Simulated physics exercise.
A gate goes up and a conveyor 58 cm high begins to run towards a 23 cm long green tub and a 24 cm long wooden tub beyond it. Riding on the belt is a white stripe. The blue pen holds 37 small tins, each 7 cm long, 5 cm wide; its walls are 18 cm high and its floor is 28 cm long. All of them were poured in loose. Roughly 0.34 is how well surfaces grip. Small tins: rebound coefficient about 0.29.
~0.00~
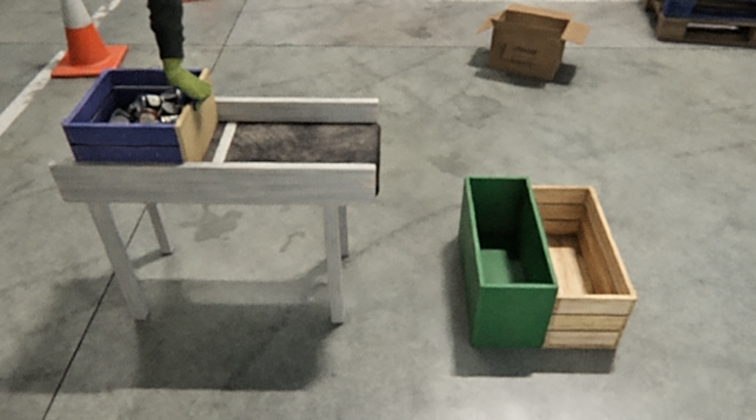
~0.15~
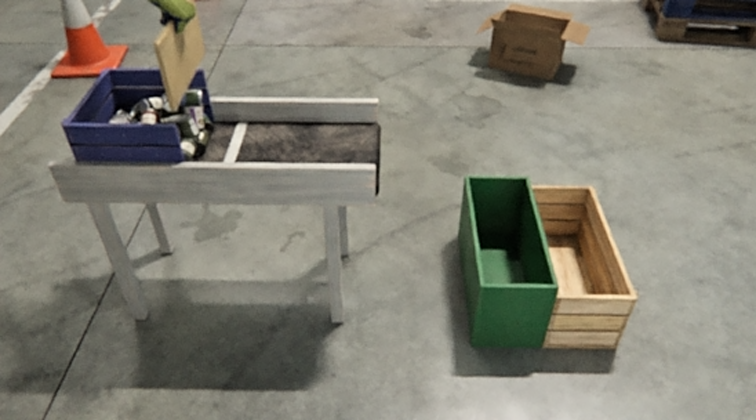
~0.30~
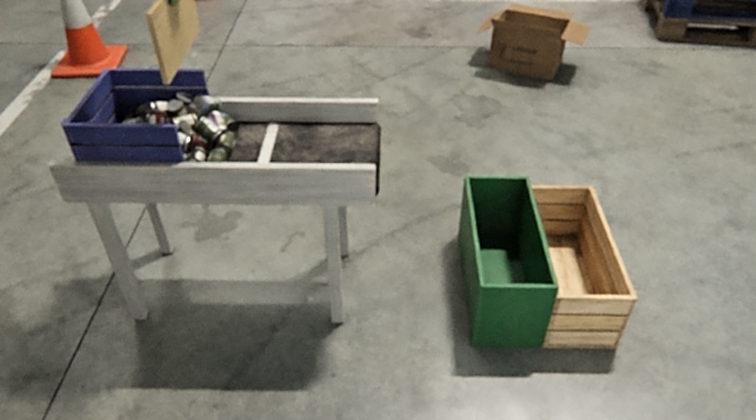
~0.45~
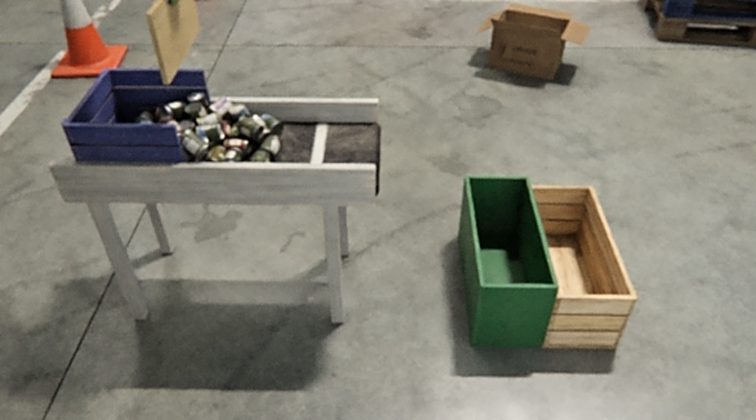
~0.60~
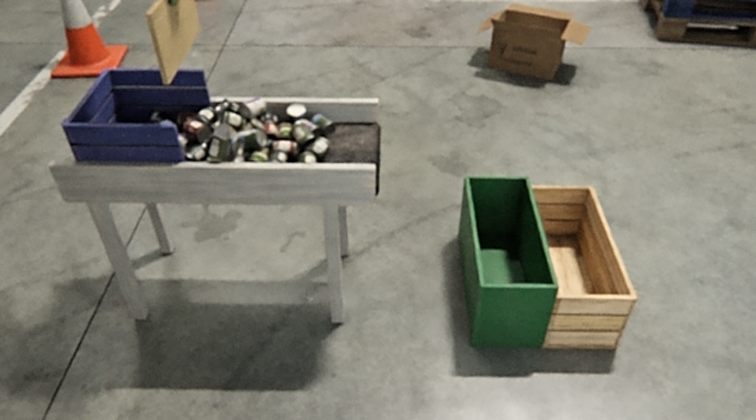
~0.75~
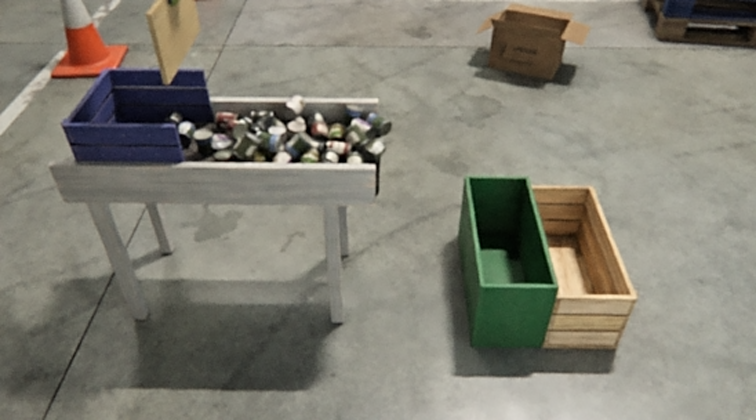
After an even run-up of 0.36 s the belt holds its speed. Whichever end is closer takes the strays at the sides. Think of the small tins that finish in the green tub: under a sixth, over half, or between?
Share of the small tins finishing in the green tub: Beneath a sixth.
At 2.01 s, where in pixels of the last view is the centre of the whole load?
Look near pixel (402, 279).
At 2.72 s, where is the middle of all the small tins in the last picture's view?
I'd put the middle close to (403, 279) in the last view.
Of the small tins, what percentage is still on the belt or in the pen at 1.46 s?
It comes to about 5 per cent.
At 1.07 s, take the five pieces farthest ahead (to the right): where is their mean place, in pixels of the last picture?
They'd be centred about (454, 222) in the last picture.
After 1.07 s, 1 still in the blue pen, 16 on the belt and 20 in the air.
After 1.46 s, 2 in the green tub, 2 on the belt, 21 on the ground short of the green tub and 12 in the air.
After 2.01 s, 2 in the green tub, 1 on the belt, 33 on the ground short of the green tub and 1 in the air.
When it is over (at 2.72 s), 2 in the green tub and 35 on the ground short of the green tub. Asked share, 2 of 37, 5 per cent.
